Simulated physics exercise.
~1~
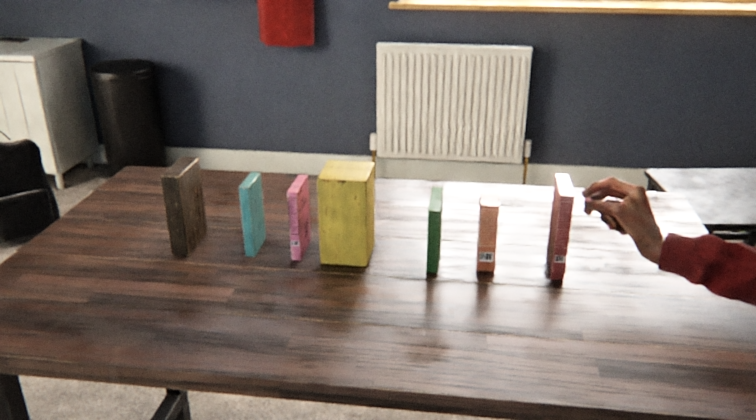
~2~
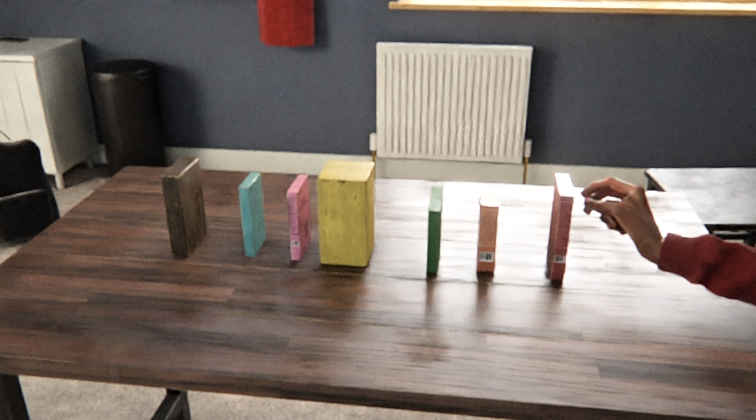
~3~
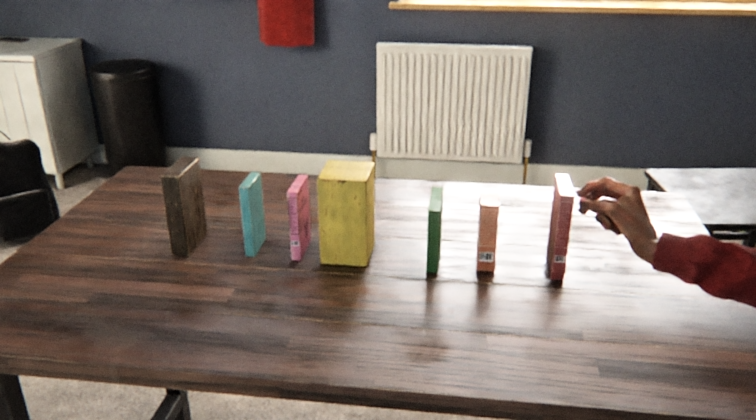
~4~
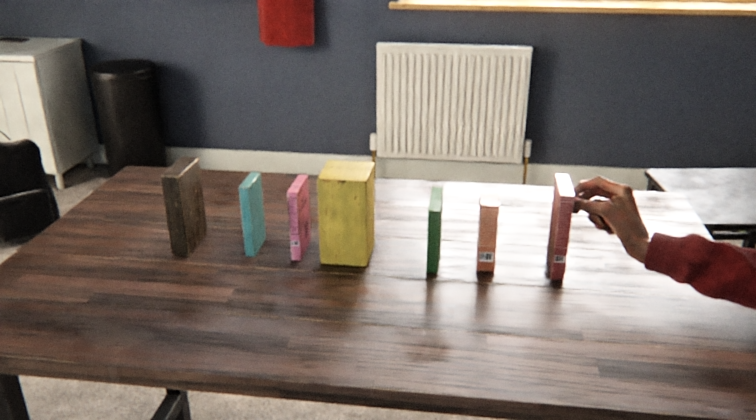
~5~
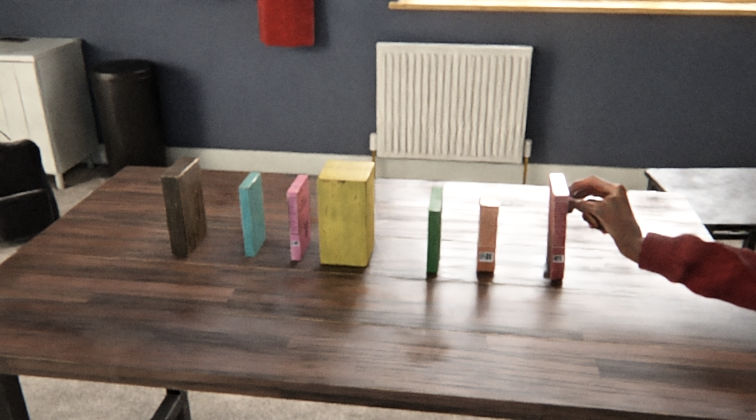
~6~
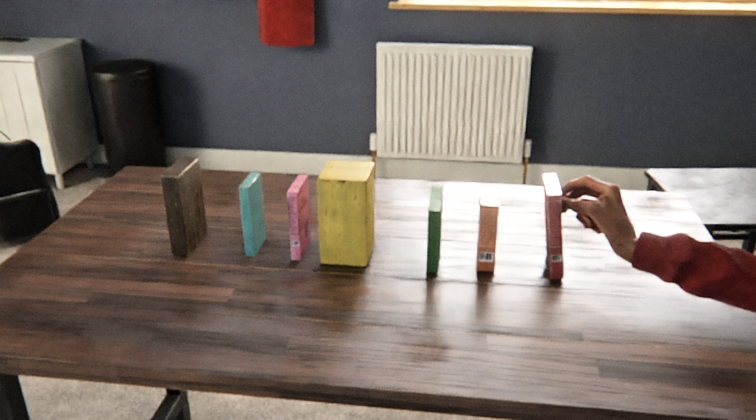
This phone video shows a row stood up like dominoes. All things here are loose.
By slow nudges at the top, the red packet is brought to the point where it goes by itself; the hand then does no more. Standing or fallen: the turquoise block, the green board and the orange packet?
Turquoise block: Standing, green board: Fallen, orange packet: Fallen.
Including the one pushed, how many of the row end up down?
3 altogether.
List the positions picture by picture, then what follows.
The first picture shows turquoise block (253, 214); green board (435, 229); orange packet (488, 230).
The second picture shows yellow block (347, 213); pink packet (300, 218).
The third picture shows yellow block (347, 213); pink packet (300, 218).
The fourth picture shows yellow block (347, 213); pink packet (300, 218).
The fifth picture shows red packet 3° over; yellow block (347, 213); pink packet (300, 218).
The sixth picture shows red packet 8° over; turquoise block (253, 214); green board (435, 229); orange packet (488, 230).
Then, 0.40 s past the last view, red packet 61° over; orange packet rocked 35° from its first pose near (463, 229); green board rocked 7° from its first pose near (431, 229).
Then, 0.90 s past the last view, red packet 74° over; orange packet rocked 73° from its first pose near (443, 242); green board on its side near (404, 245).
Finally, down or leaning hard on the table, orange packet and green board; the other 3 still in place. Final places as the last picture's camera would see them, turquoise block near (253, 214), green board near (402, 251).
